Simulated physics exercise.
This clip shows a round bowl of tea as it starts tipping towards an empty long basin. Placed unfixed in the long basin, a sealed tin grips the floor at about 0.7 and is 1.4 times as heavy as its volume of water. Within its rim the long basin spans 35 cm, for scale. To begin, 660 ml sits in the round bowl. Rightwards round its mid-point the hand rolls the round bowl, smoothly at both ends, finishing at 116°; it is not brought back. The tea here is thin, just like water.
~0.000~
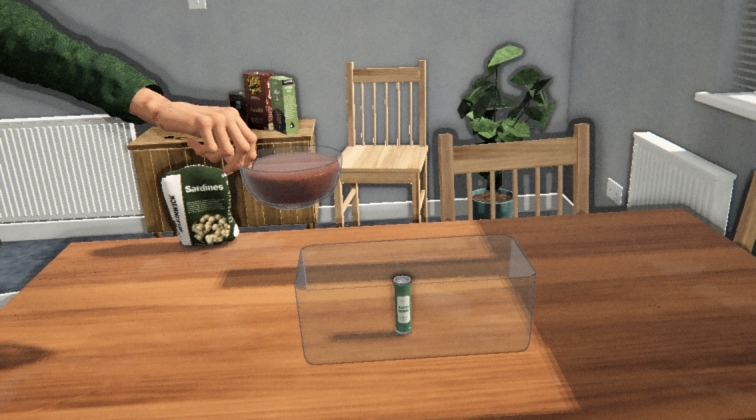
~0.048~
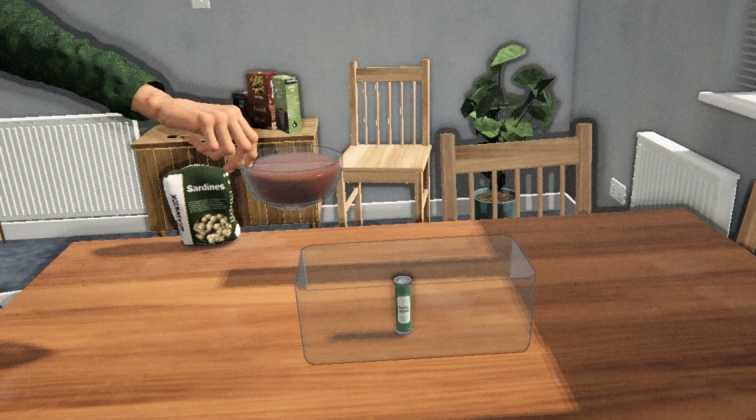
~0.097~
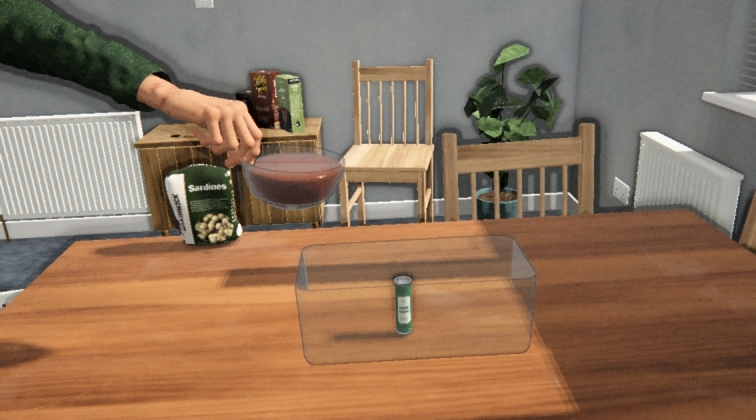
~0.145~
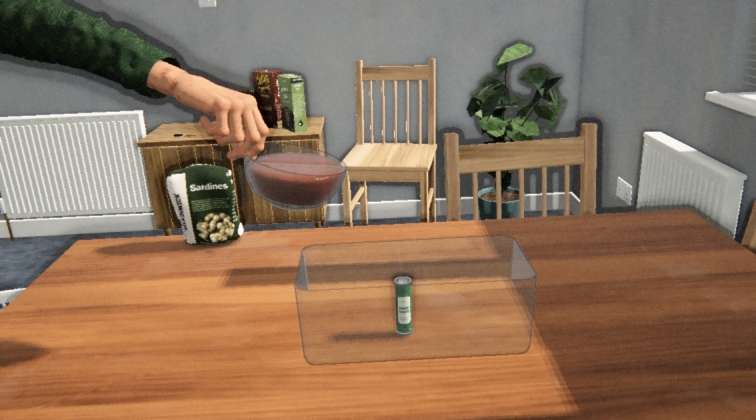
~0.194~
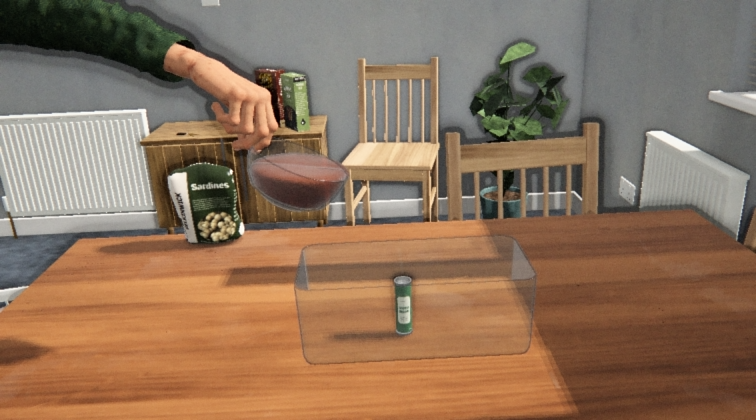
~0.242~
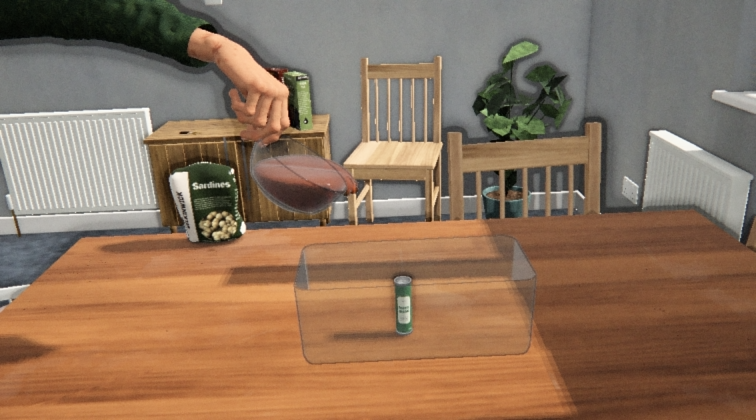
A grey-walled dining room with wooden chairs, a cabinet and a leafy plant is seen from across a wooden table, looking slightly down. A green-sleeved arm holds a clear round bowl of reddish-brown tea, left of a long clear basin with a small green tin visible through it, near a green-and-white bag. The hand smoothly tips the bowl rightwards, tea reaching its lower rim, as the camera drifts slightly.
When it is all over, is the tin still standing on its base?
No, it has tipped onto its side.
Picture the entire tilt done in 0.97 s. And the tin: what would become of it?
The tin would stay balanced.
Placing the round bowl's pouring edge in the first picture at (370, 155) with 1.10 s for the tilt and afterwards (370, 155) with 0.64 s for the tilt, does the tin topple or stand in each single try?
Try 1: Still standing; try 2: Still standing.
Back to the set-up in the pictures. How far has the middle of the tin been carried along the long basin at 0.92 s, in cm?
7 cm, roughly.
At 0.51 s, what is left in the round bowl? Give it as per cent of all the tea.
Near 6 in a hundred.
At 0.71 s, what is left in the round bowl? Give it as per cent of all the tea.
Roughly 0 percent remains.
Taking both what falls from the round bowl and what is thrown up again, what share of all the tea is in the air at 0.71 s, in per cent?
I'd say some 2 per cent is in the air.
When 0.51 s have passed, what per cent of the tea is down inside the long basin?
Near 62 in a hundred.
After 0.51 s the tilt is 105° and 6 per cent is still to pour; the tin stands where it began.
After 0.71 s the tilt is 116° and 0 per cent is still to pour; the tin leans 19°.
After 0.92 s the tilt is 116° and 0 per cent is still to pour; the tin lies on its side.
After 1.14 s the tilt is 116° and 0 per cent is still to pour; the tin lies on its side.
In the end the tin lies on its side.
